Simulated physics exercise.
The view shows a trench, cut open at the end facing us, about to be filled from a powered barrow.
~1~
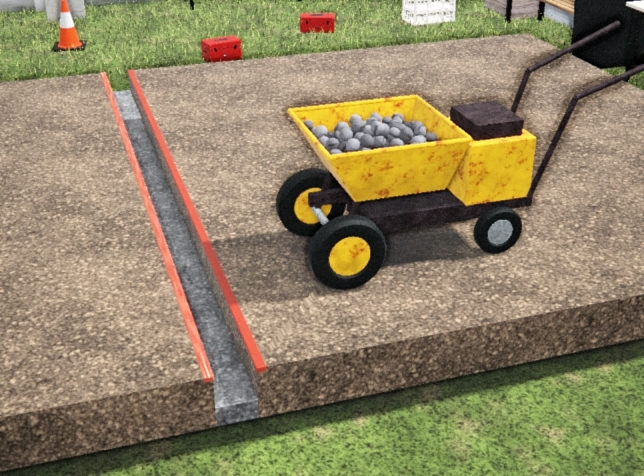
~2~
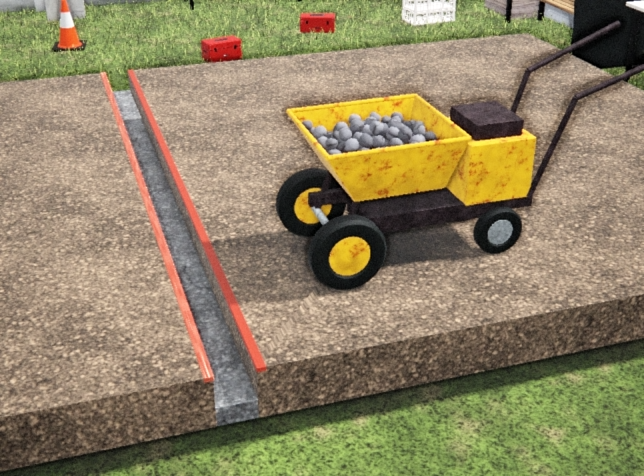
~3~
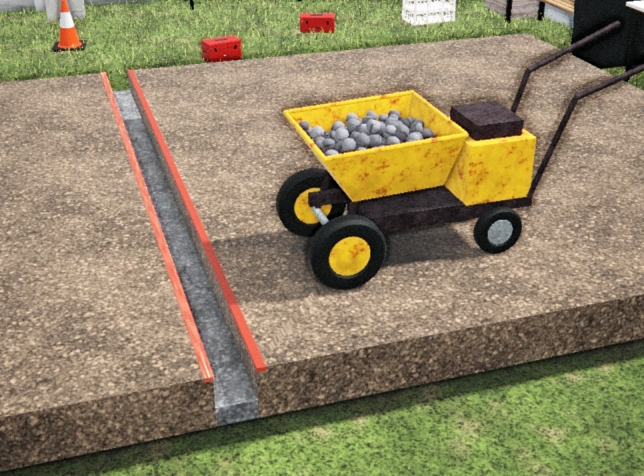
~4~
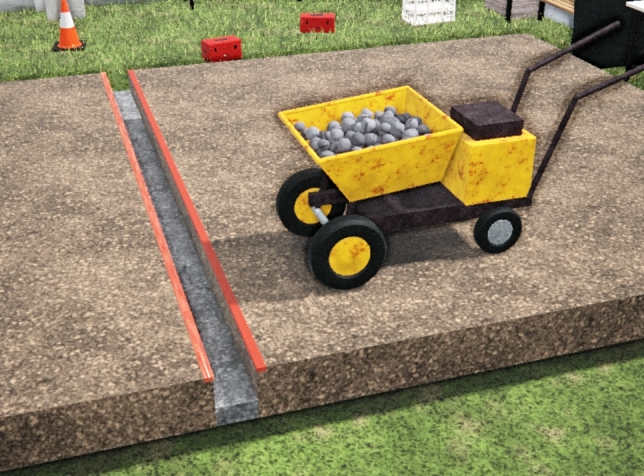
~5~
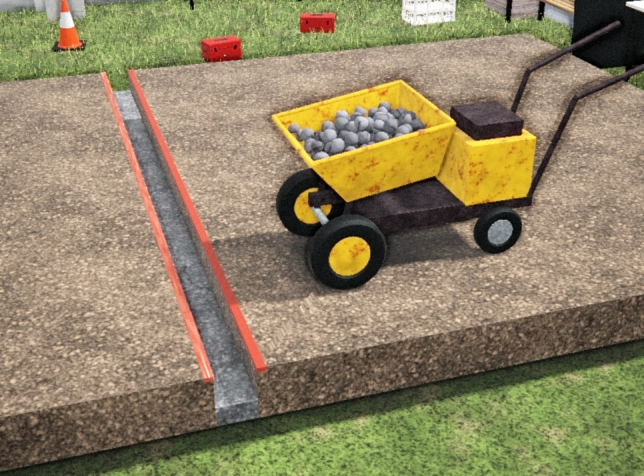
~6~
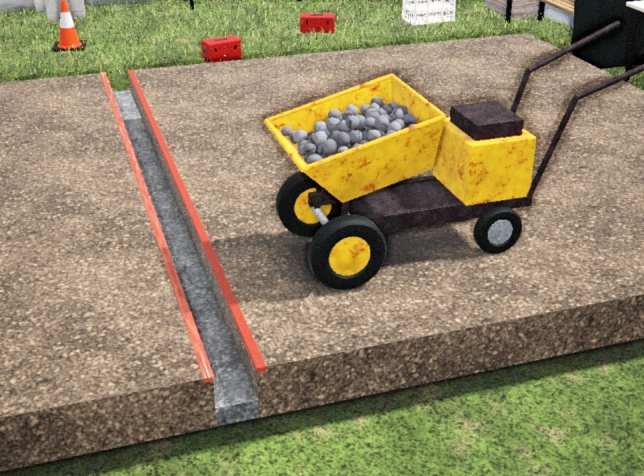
On a patch of brown, gritty ground bordered by grass, a yellow powered barrow heaped with round grey cobbles stands to the right of a narrow, red-edged trench. At first its skip sits level; then it tilts slightly forward, its front lip easing down and left while the wheels stay put.
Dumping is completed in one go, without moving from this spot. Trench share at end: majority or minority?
Majority.
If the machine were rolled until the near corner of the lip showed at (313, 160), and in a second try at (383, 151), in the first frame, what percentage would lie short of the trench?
First position: Some 0 percent; second position: Some 60 percent.
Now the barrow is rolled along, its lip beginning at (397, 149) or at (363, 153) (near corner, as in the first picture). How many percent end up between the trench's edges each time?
Roughly 10 and 50 percent respectively.
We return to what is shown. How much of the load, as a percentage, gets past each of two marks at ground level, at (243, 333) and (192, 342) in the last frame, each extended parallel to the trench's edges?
Result, first then second: 90 %, 10 %.
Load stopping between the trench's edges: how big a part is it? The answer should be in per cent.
Roughly 75 in every hundred pieces, I'd say.
Just after the last frame, skip tipped well over; every one in the skip.
A moment on, skip tipped steeply; almost all in the skip; just a few in or heaped over the trench; just a few beyond it; just a few falling.
Further on, skip tipped right over; roughly a third in the skip; just a few short of the trench; roughly half in or heaped over the trench; about a tenth beyond it; just a few falling.
When it is over, skip tipped right over; about a tenth in the skip; about a tenth short of the trench; the larger part in or heaped over the trench; about a tenth beyond it.
